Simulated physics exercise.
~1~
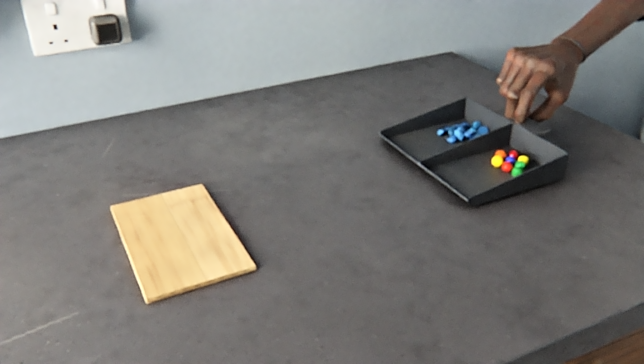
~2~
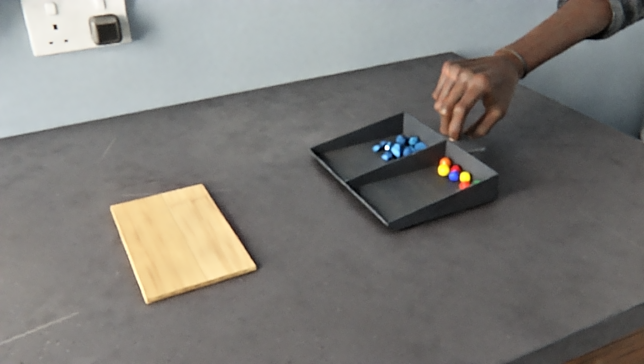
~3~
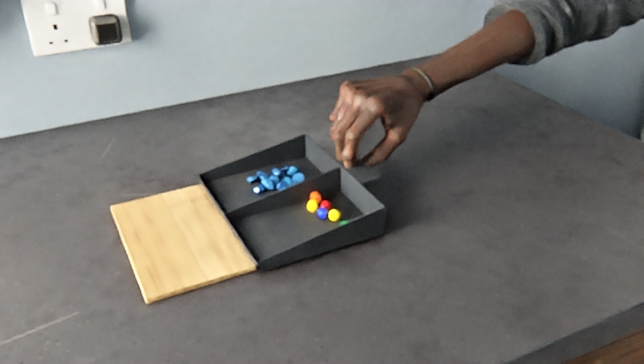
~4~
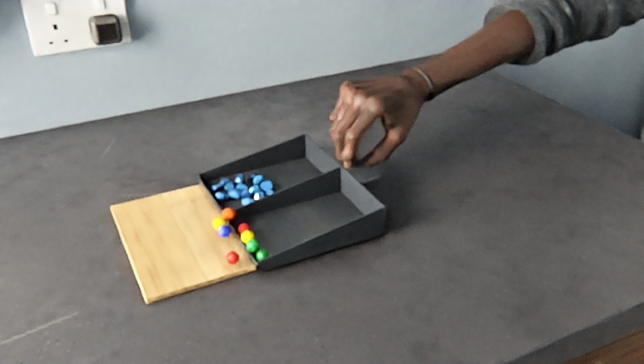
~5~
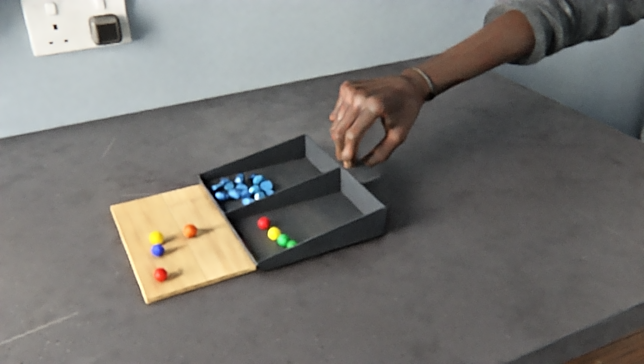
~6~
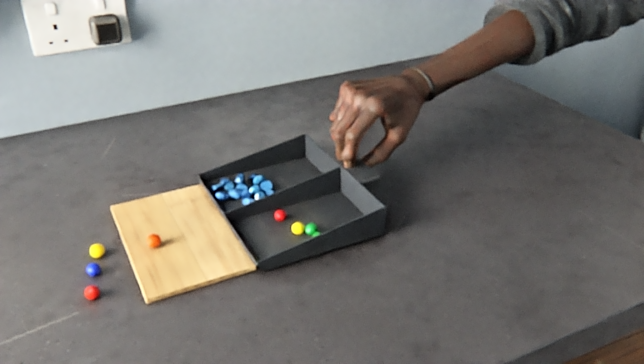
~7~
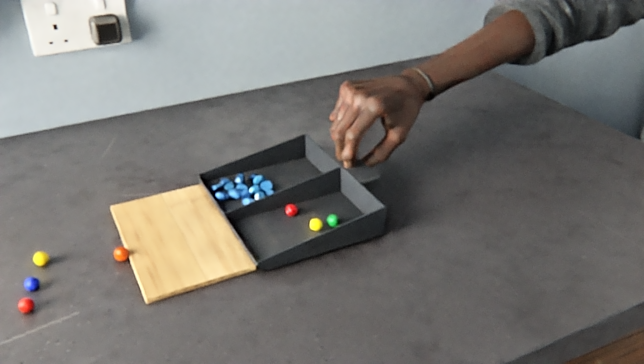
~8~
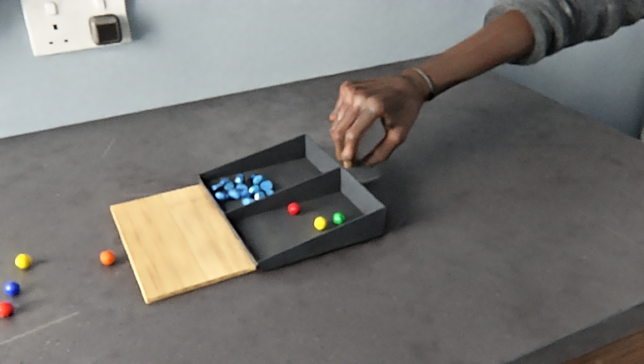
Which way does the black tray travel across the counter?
The tray travels to the left, towards the wooden board.
